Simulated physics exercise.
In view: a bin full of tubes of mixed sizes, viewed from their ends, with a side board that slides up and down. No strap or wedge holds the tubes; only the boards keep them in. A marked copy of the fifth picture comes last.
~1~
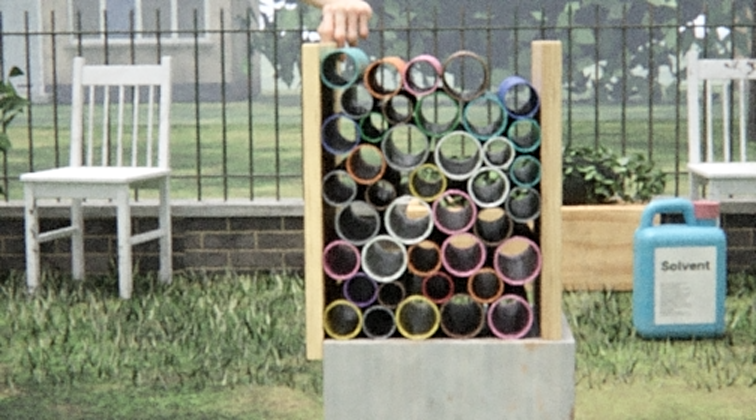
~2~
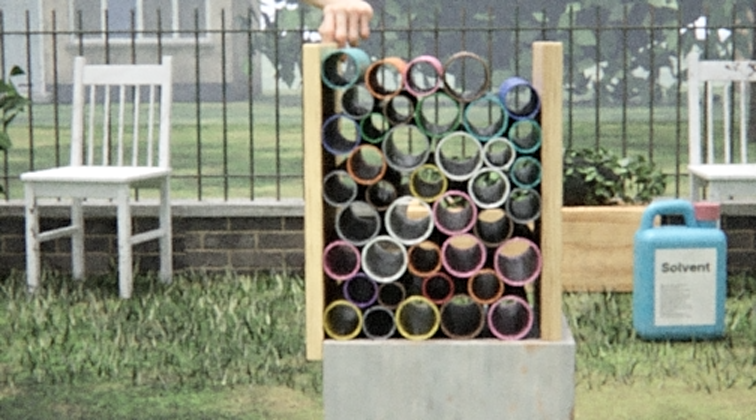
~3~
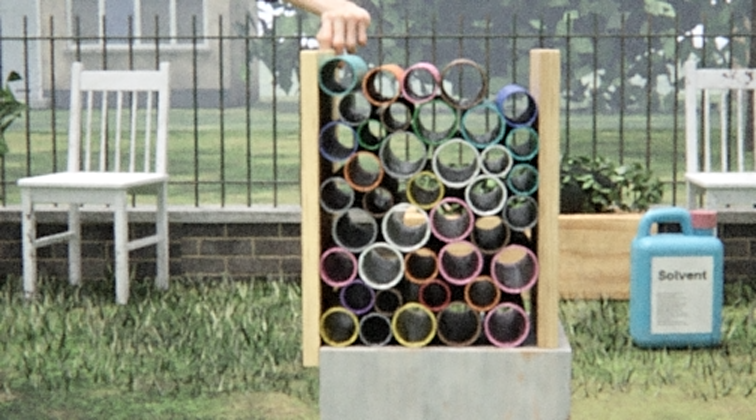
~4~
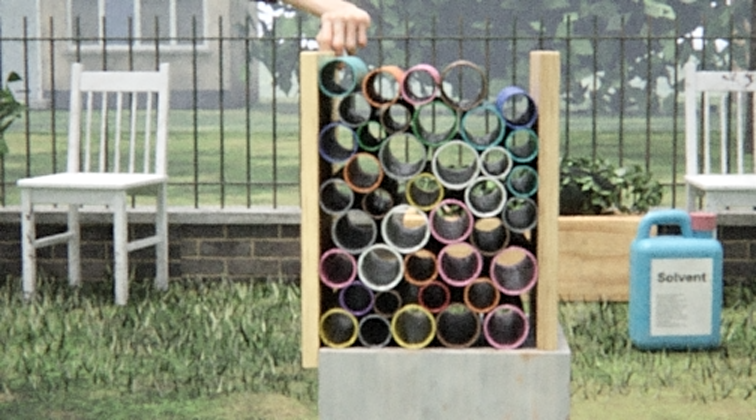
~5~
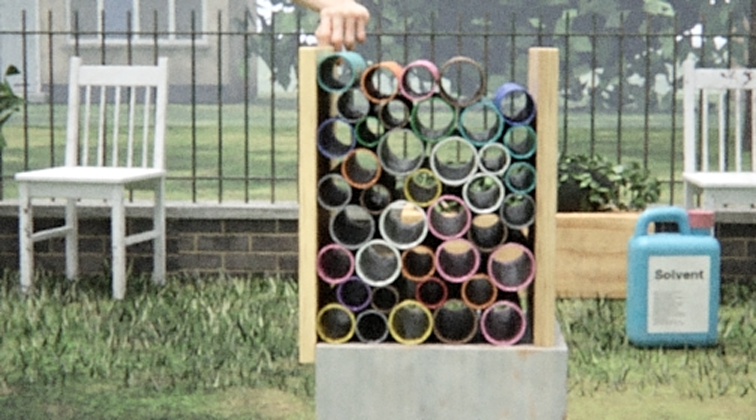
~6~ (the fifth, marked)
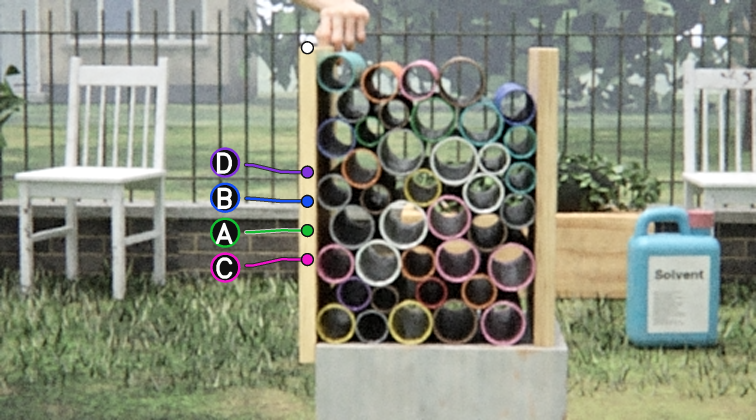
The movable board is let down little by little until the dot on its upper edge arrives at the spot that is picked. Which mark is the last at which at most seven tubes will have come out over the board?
B is the limit.
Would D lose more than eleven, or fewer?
At D, fewer than eleven.
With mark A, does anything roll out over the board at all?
Yes.
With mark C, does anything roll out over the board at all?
Yes, at C.
On the marked copy, A at (308, 231); B at (308, 202); C at (308, 260); D at (308, 172); the white dot at (308, 48).
Taking B. A third of the way, top of the board (316, 127).
Two thirds of the way, top of the board (316, 201).
When it is over, top of the board (316, 201), seven out over the board.
As for the rest, A more than seven out over the board; C more than seven out over the board; D three out over the board.
